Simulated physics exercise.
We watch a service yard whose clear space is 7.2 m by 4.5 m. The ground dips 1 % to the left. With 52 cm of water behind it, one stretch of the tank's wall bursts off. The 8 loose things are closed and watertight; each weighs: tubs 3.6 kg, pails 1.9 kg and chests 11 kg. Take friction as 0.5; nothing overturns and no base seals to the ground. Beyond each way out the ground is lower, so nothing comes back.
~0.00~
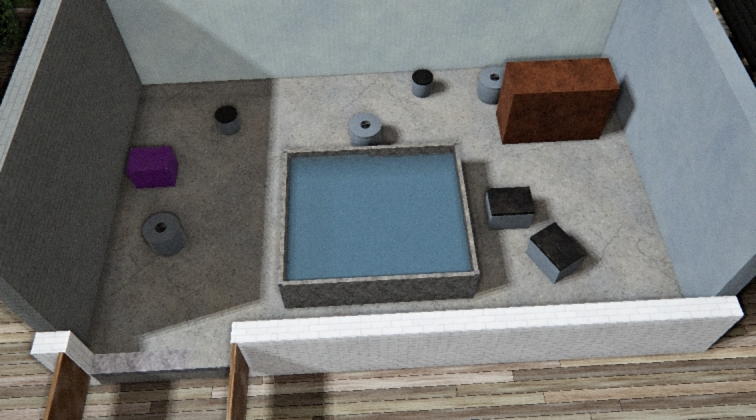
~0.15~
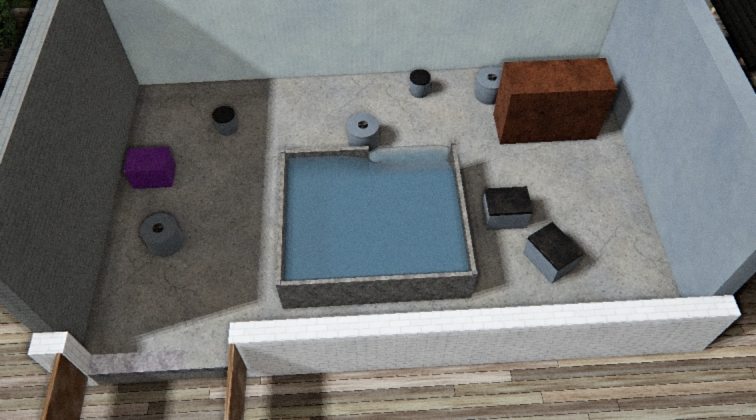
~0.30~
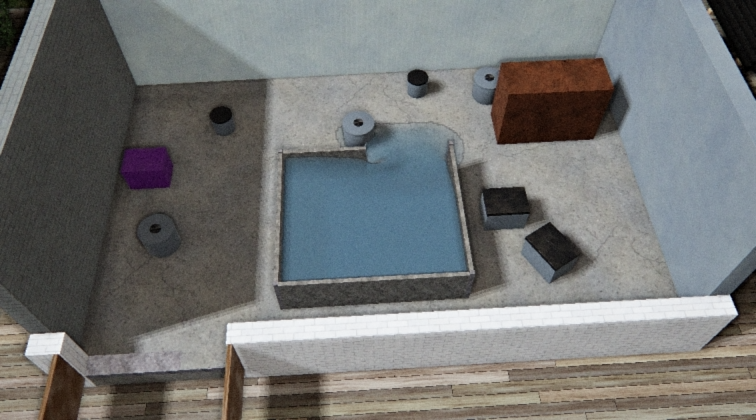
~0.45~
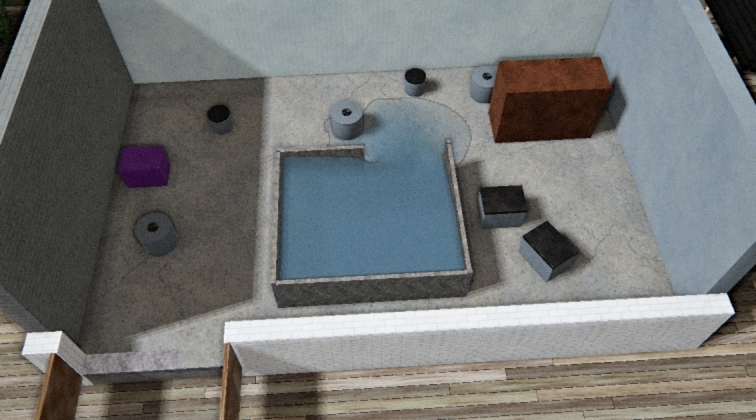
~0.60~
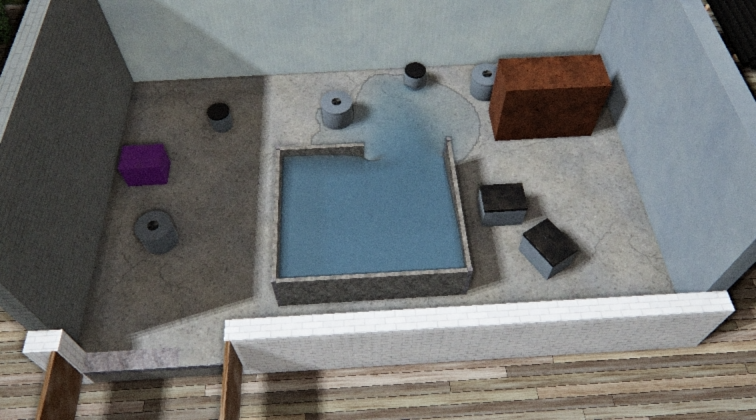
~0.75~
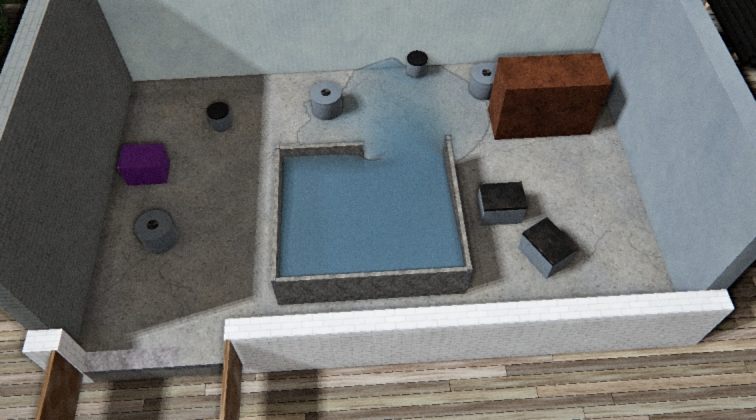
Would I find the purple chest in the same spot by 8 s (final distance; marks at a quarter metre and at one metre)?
Purple chest travels far.
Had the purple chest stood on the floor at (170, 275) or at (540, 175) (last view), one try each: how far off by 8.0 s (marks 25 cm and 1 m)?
In that order: It moves a short way; it stays put.
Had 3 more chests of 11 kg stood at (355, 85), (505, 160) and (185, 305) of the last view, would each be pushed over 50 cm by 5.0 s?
In that order: Over, under, under.
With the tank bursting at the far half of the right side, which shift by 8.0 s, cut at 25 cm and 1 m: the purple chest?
Then the purple chest stays put.
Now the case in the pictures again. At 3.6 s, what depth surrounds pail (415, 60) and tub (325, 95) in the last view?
About 24 and 13 cm.
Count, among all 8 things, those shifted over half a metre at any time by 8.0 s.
6 of them.
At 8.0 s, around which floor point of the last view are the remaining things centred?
Near (505, 187).
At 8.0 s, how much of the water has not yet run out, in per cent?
Some 96 per cent remains.
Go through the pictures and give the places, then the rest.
The first frame shows the purple chest at (149, 159) rests on the ground; water covers 4.3 m2; 0 of 8 have shifted.
The second frame shows the purple chest at (146, 159), on the bottom; water covers 4.9 m2; 0 of 8 have shifted.
The third frame shows the purple chest at (144, 160) rests on the ground; 5.5 m2 under water; 1 of 8 have shifted.
The fourth frame shows the purple chest at (141, 158) rests on the ground; water covers 6.4 m2; 1 of 8 have shifted.
The fifth frame shows the purple chest at (141, 156), on the bottom; 7.3 m2 under water; 2 of 8 have shifted.
The sixth frame shows the purple chest at (140, 156) rests on the ground; water covers 8.2 m2; 2 of 8 have shifted.
After 1.6 s the purple chest is near (140, 156), 0.0 m from its start, aground; 0 of 8 are out; 2 afloat.
After 3.6 s the purple chest is near (140, 156), 0.0 m from its start, aground; 0 of 8 are out; 4 afloat.
After 5.6 s the purple chest is near (136, 262), 1.7 m from its start, aground; 0 of 8 are out; 4 afloat.
After 8.0 s the purple chest has gone out; 3 of 8 are out; 5 afloat.
